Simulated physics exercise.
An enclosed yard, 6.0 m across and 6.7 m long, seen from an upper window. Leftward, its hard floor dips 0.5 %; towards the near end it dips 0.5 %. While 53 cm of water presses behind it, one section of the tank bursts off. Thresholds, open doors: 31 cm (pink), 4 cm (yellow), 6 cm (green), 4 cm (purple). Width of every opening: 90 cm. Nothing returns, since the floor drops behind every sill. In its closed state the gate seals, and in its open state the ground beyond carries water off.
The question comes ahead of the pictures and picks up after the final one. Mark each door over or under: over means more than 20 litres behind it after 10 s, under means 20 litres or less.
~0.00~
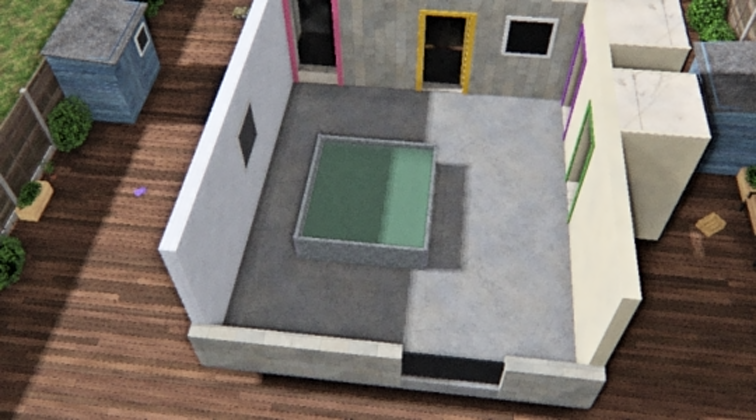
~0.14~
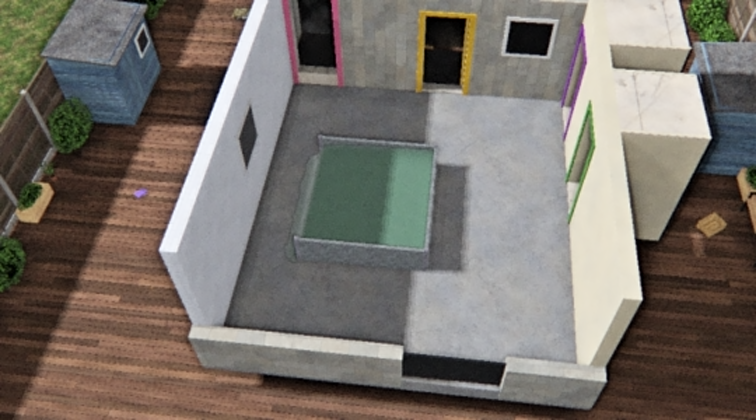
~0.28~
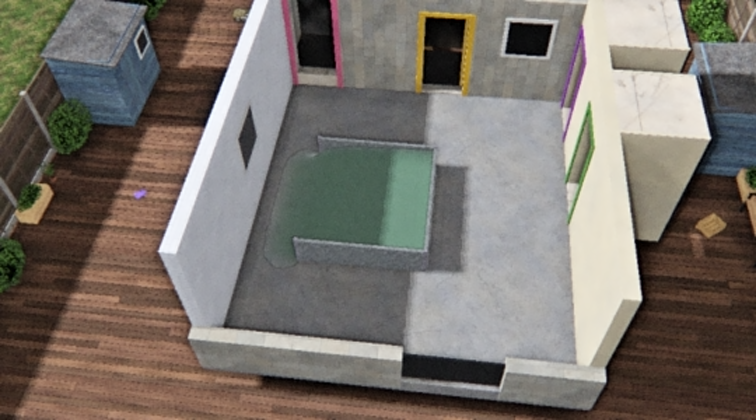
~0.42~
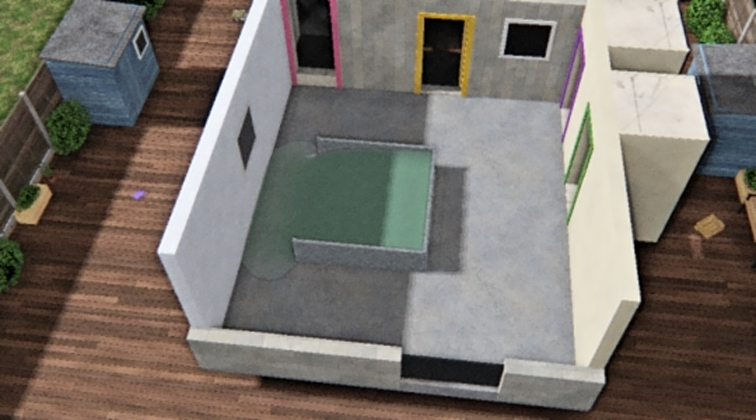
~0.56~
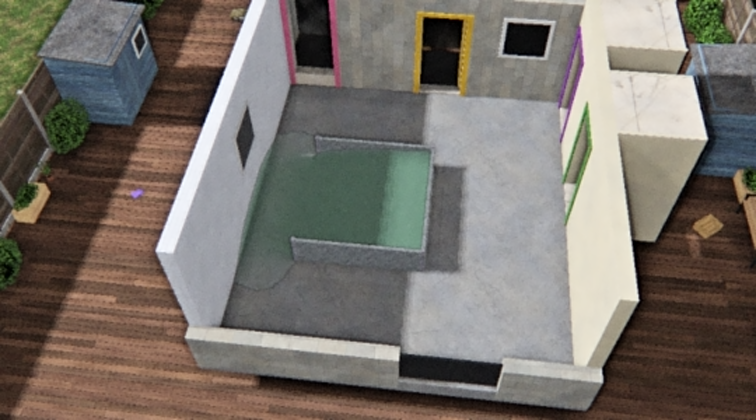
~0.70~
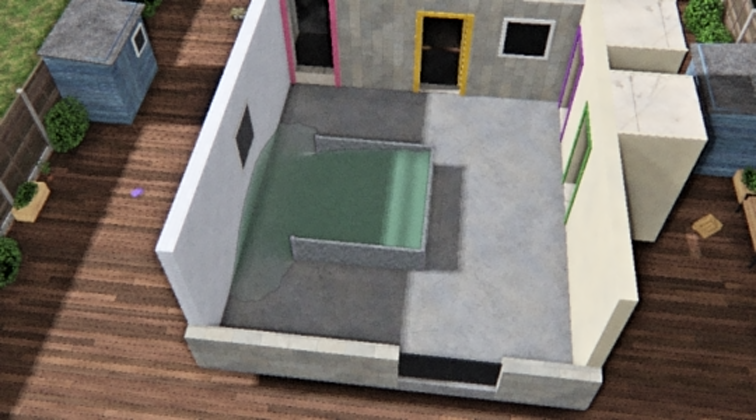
Pink door under, yellow door under, green door over, purple door over.
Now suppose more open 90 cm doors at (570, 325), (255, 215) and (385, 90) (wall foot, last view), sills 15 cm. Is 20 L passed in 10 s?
Door 1: Lower; door 2: Higher; door 3: Lower.
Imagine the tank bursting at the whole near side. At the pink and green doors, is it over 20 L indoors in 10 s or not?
Against the limit, the pink door stays within it and the green door stays within it.
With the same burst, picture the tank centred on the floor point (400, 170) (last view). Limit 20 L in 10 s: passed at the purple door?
Well, purple ends up beyond the mark.
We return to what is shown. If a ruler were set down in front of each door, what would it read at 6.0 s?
Pink 11 cm, yellow 4 cm, green 13 cm, purple 11 cm.
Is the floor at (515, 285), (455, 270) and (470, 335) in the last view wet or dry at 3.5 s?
Listed in turn: Spared so far / spared so far / swamped.
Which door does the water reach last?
The green door is last.
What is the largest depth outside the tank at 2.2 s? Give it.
Roughly 41 cm.
After 1.4 s water covers 15 % of the floor and is deepest (44 cm) near (264, 206); pink door not reached, yellow door not reached, green door not reached, purple door not reached.
After 2.2 s water covers 25 % of the floor and is deepest (41 cm) near (217, 338); pink door 30 cm at the sill, 0 L in, yellow door not reached, green door not reached, purple door not reached.
After 3.5 s water covers 50 % of the floor and is deepest (30 cm) near (214, 347); pink door 26 cm at the sill, 2 L in, yellow door 6 cm at the sill, 0 L in, green door not reached, purple door not reached.
After 6.0 s water covers 90 % of the floor and is deepest (16 cm) near (563, 218); pink door 11 cm at the sill, 2 L in, yellow door 4 cm at the sill, 3 L in, green door 13 cm at the sill, 3 L in, purple door 11 cm at the sill, 52 L in.
After 10.0 s water covers 100 % of the floor and is deepest (12 cm) near (440, 351); pink door 9 cm at the sill, 2 L in, yellow door 4 cm at the sill, 3 L in, green door 8 cm at the sill, 55 L in, purple door 7 cm at the sill, 100 L in.
